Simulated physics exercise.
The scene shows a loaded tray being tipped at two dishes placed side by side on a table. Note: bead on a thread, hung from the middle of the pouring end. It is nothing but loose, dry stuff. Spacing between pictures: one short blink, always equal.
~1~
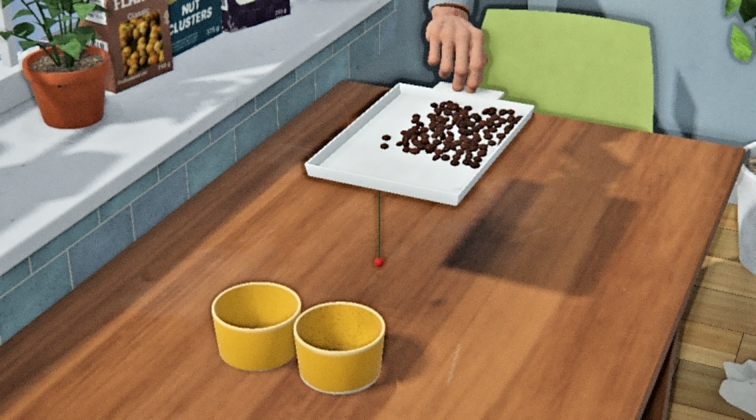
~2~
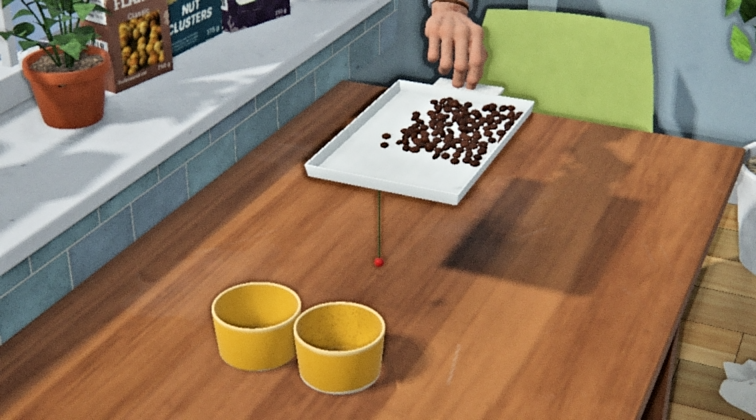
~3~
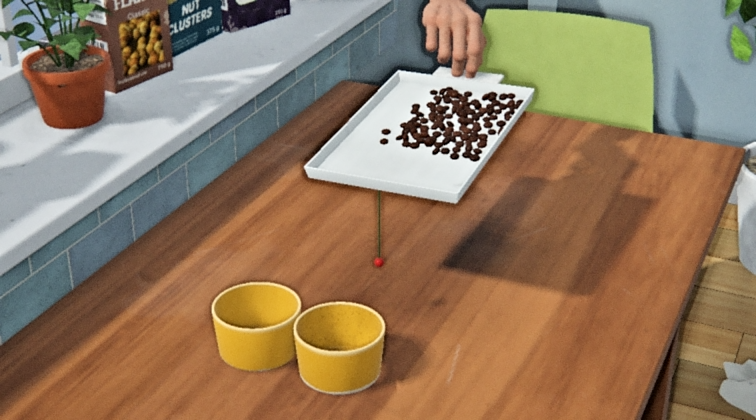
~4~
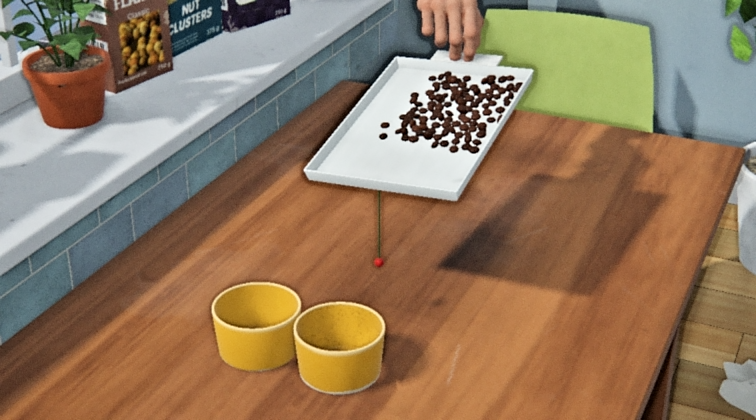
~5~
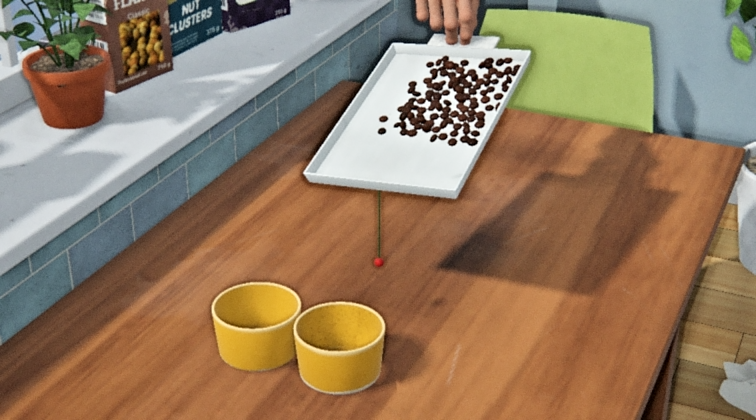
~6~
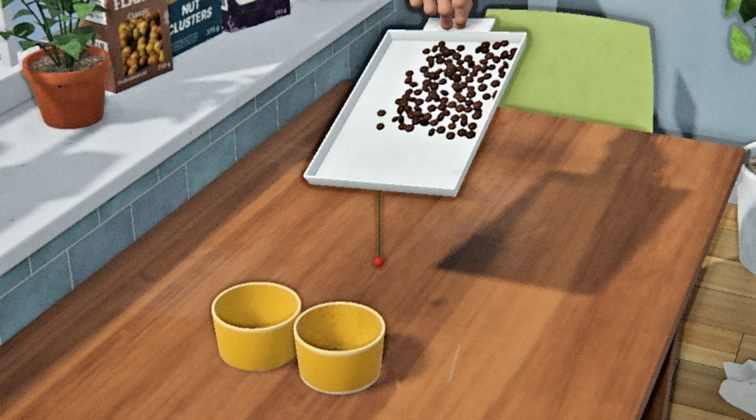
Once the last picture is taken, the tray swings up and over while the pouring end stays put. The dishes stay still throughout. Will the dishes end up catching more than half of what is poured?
No.
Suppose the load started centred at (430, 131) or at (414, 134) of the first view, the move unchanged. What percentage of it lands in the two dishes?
It would be roughly 10 per cent for the first and roughly 0 per cent for the second.
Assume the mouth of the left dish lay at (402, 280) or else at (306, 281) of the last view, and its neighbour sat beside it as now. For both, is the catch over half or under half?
First place: Short of half; second place: Beyond half.
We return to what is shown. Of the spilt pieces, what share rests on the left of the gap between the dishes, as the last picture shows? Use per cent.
Close to 50 per cent of the spill, I think.
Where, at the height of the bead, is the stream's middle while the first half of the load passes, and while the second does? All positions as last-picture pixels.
The leading part at (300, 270), the rest of it at (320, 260).
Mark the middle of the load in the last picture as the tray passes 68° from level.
I'd mark it close to (332, 183).
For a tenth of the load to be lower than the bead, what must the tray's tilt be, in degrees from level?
The tilt then is about 70°.
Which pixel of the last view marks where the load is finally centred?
Near (300, 316), more or less.
Just after the last frame, tray tipped steeply; the larger part on the tray; just a few in the left dish; roughly a quarter in the air.
A moment on, tray tipped past a quarter turn; just a few on the tray; just a few in the right dish; about a tenth in the left dish; the larger part outside both; about a tenth in the air.
Further on, tray tipped past a quarter turn; just a few in the right dish; about a tenth in the left dish; the larger part outside both.
When it is over, tray tipped past a quarter turn; just a few in the right dish; about a tenth in the left dish; the larger part outside both.
